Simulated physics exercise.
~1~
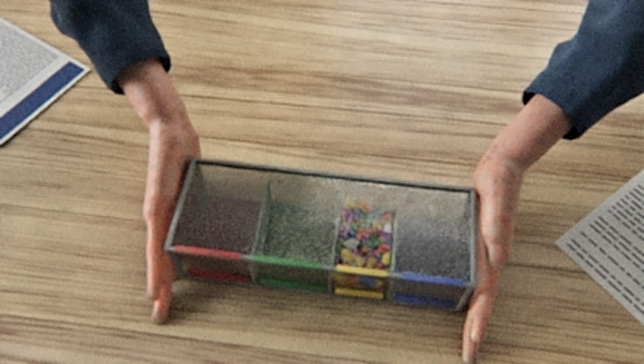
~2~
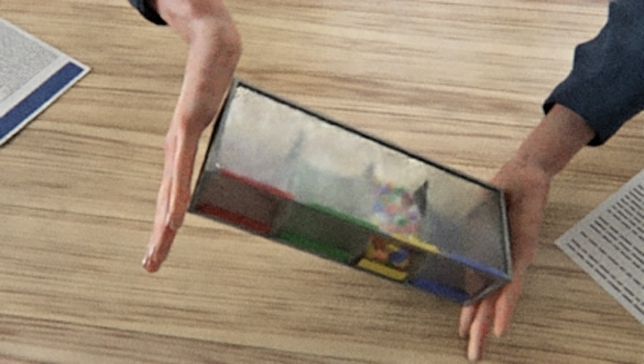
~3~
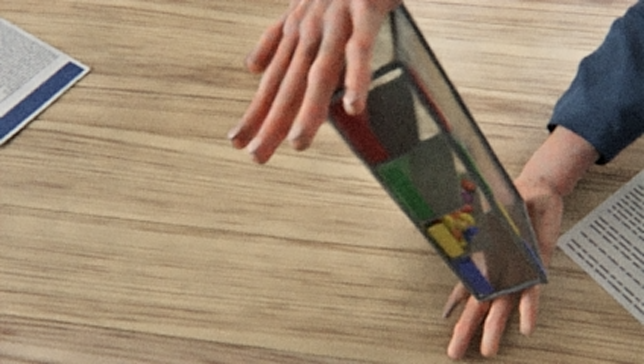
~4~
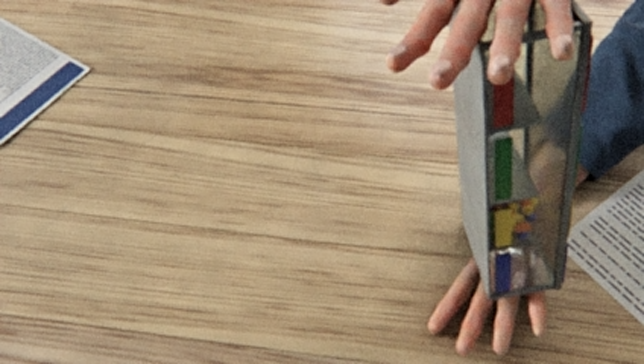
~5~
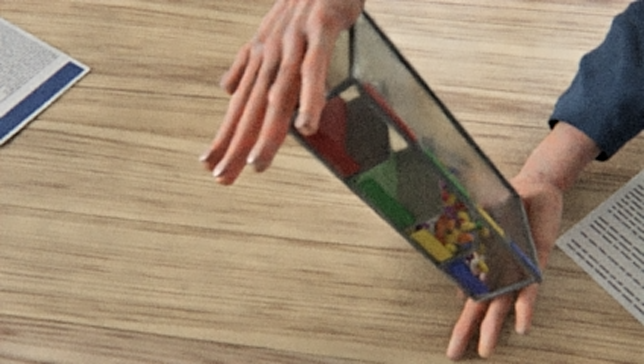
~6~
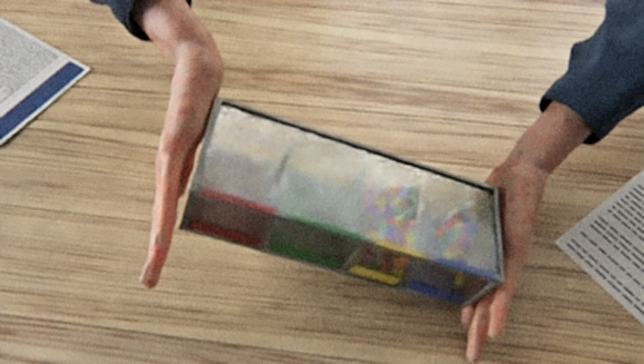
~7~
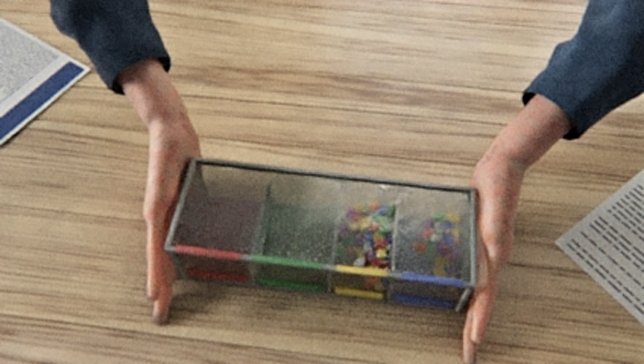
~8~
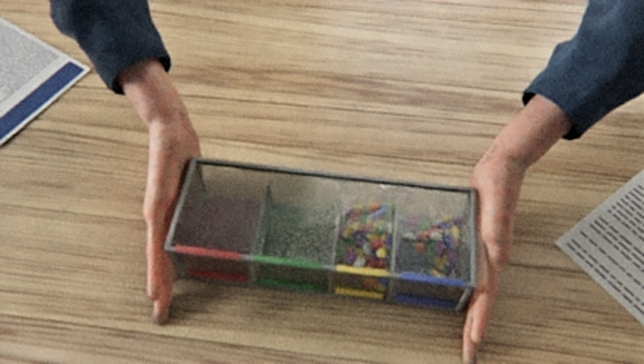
The clip opens on two hands holding a clear, lidded box on a wooden table, its four compartments marked red, green, yellow and blue from left to right, with colourful jelly beans only in the yellow one. The hands lift the left end, tipping the box steeply until it stands nearly upright with the blue end lowest. Some of the jelly beans shift toward the blue end. The hands then lower the box back until it lies level again. At the end, most beans remain in yellow, a smaller share sits in blue, and red and green are empty.
